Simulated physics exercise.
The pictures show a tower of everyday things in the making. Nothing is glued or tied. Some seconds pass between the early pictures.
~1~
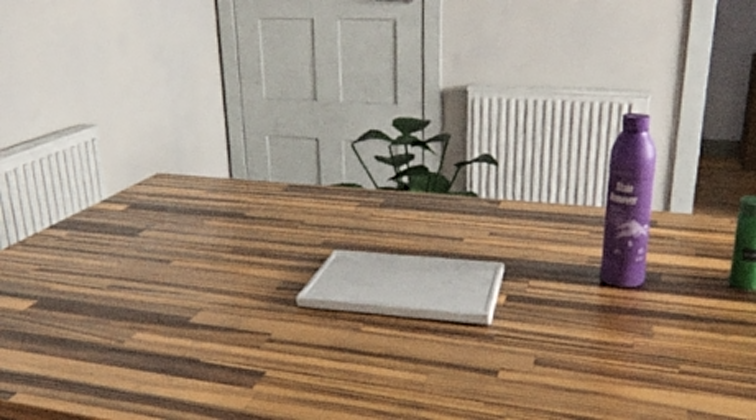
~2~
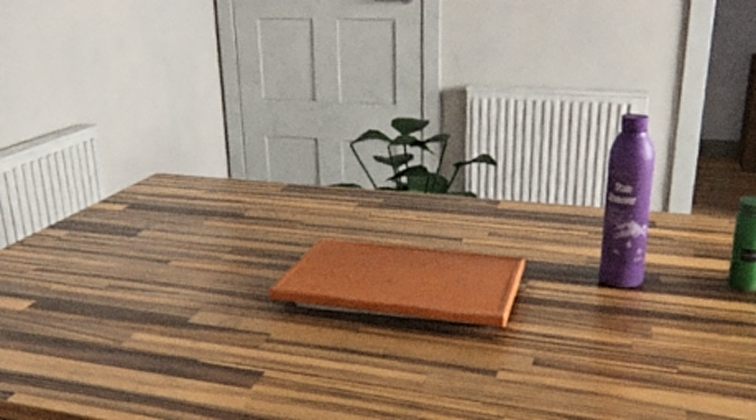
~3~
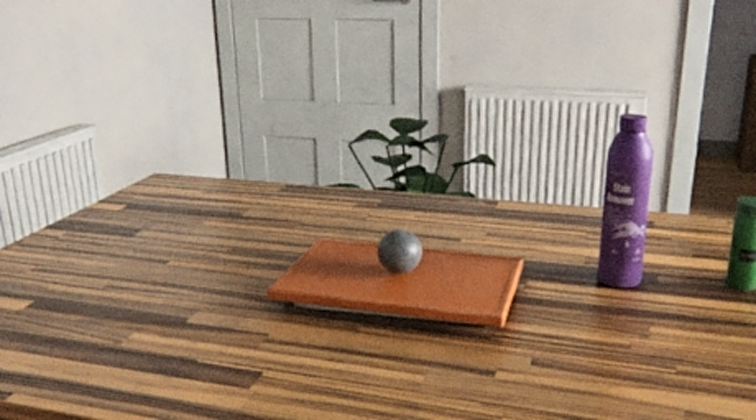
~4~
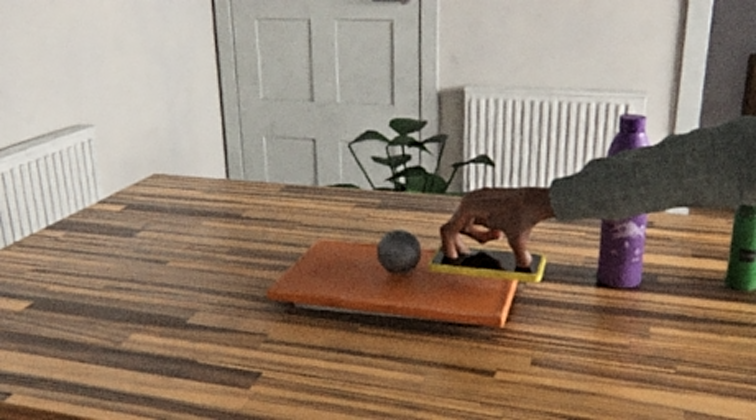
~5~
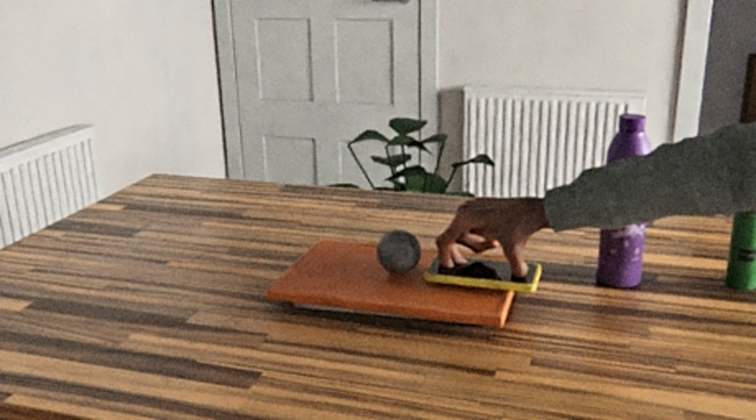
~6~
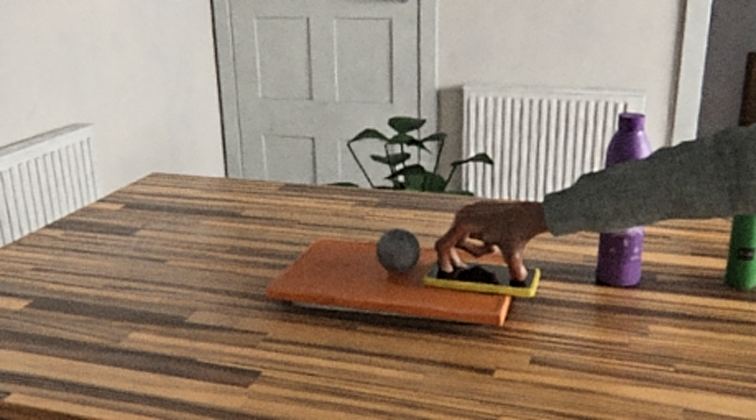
An orange tray appears on top of the pale slab on the wooden table, and then a grey ball sits on the tray. A hand reaches in from the right, past the purple bottle, and lowers a yellow-edged phone onto the tray's right side beside the ball, keeping its fingers on it.
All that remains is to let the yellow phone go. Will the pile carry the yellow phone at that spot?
In the end the pile stays up.
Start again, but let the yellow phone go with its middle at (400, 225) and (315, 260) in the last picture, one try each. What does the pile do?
First try: It loses its balance; second try: It keeps its balance.
Then, 0.60 s on from there, no change.
Then, 1.30 s on from there, yellow phone resting near (482, 277).
In the end, all 6 unmoved. At the end, from the last picture's camera, yellow phone near (482, 277). The pile holds.
